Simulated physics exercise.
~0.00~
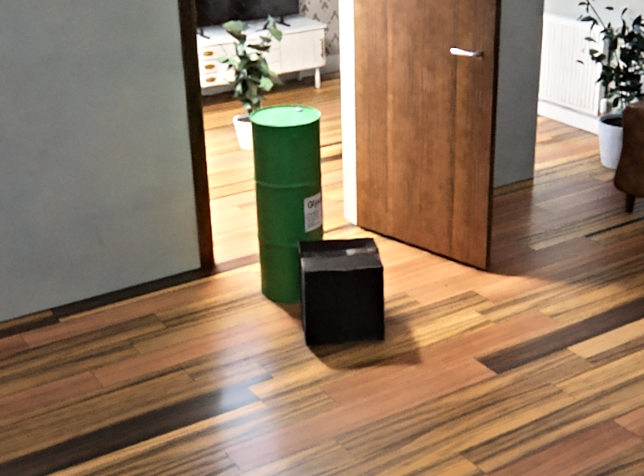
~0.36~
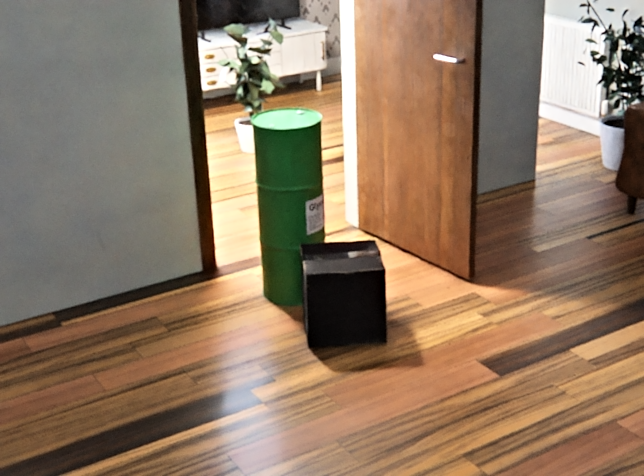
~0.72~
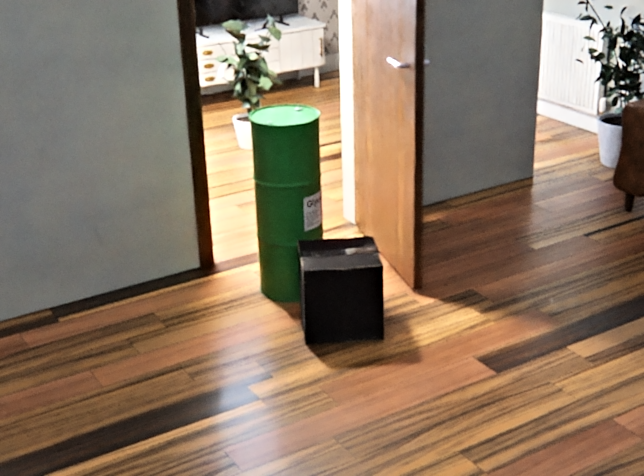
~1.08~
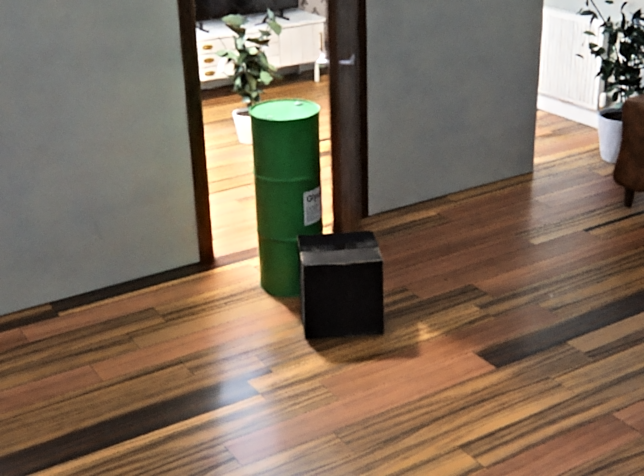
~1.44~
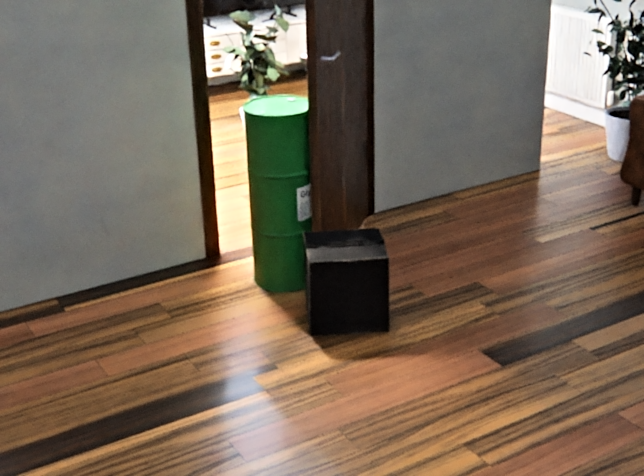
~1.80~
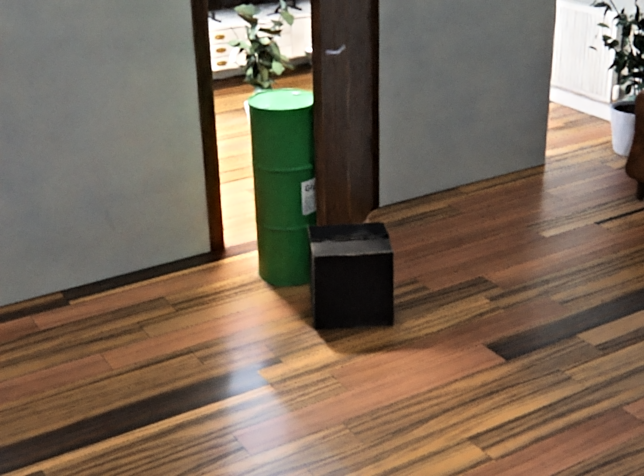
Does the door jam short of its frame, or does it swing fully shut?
It jams short of its frame. The door comes to rest still partly open, blocked by the things standing on the floor.
